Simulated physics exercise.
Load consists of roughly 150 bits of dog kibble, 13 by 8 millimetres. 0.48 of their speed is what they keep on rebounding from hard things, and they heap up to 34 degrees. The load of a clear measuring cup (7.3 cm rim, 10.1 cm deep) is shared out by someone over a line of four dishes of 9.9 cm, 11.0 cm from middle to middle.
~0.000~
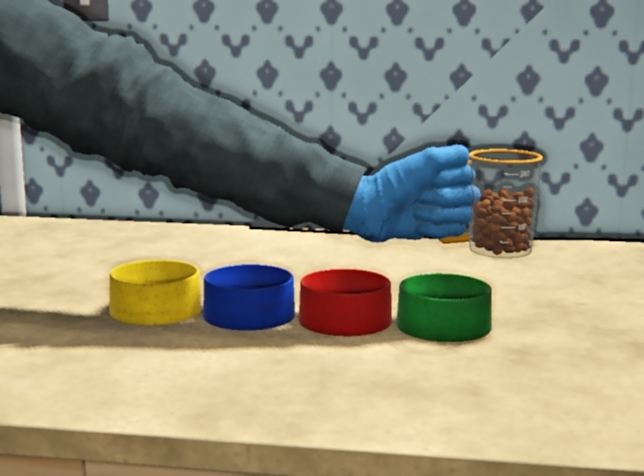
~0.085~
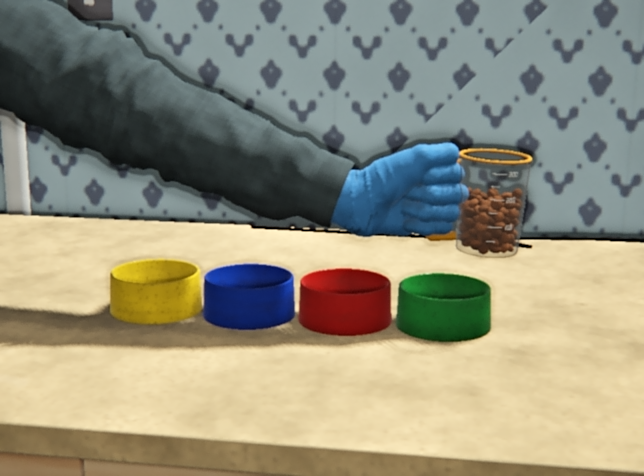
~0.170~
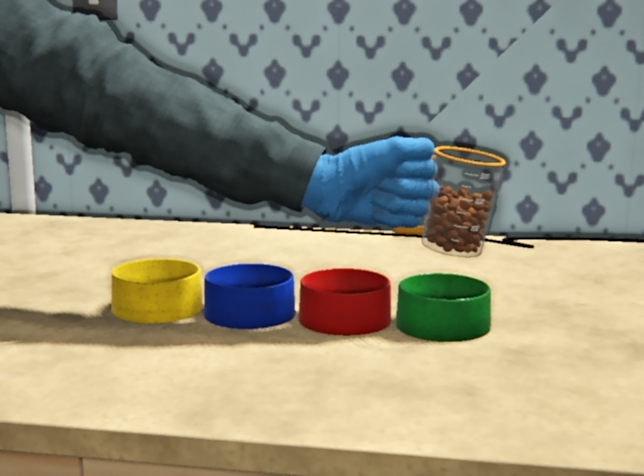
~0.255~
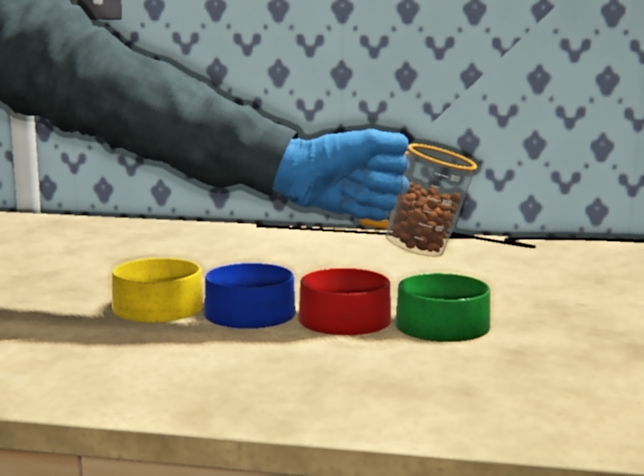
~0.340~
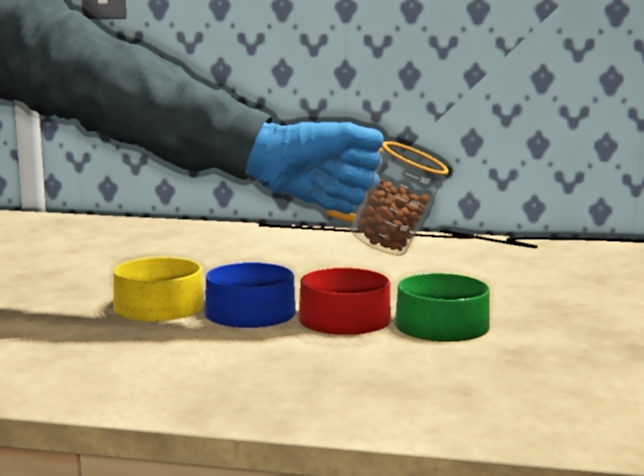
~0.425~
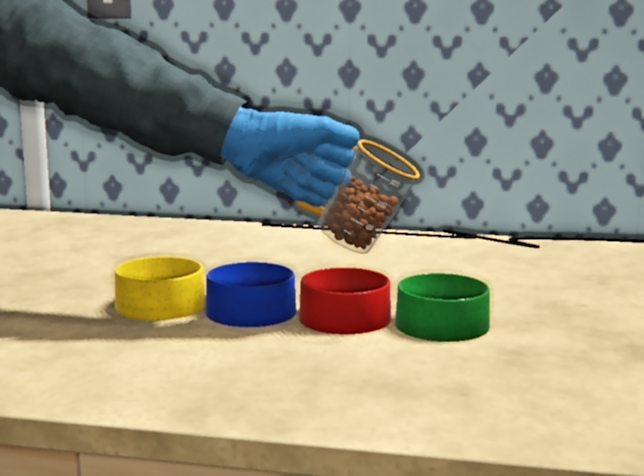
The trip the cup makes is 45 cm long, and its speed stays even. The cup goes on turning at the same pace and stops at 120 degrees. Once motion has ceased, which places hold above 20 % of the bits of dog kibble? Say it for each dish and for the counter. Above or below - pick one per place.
Red dish: Below; blue dish: Below; green dish: Below; yellow dish: Above; counter: Below.
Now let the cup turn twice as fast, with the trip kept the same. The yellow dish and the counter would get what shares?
In that case the yellow dish gets 50 while the counter gets 10.
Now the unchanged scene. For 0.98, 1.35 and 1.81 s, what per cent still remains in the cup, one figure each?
One after the other: 100, 100, 35 in a hundred.
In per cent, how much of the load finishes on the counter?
Estimate: Close to 0 %.
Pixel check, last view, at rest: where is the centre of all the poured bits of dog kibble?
My guess is close to (162, 289).
After 0.98 s, tilt 72 degrees; cup holds 100 %.
After 1.35 s, tilt 100 degrees; cup holds 100 %.
Then, at 1.81 s, tilt 120 degrees; cup holds 35 %, yellow 60 %.
In the end, at 2.6 s, red 0 %, blue 0 %, green 0 %, yellow 100 %, counter 0 %.
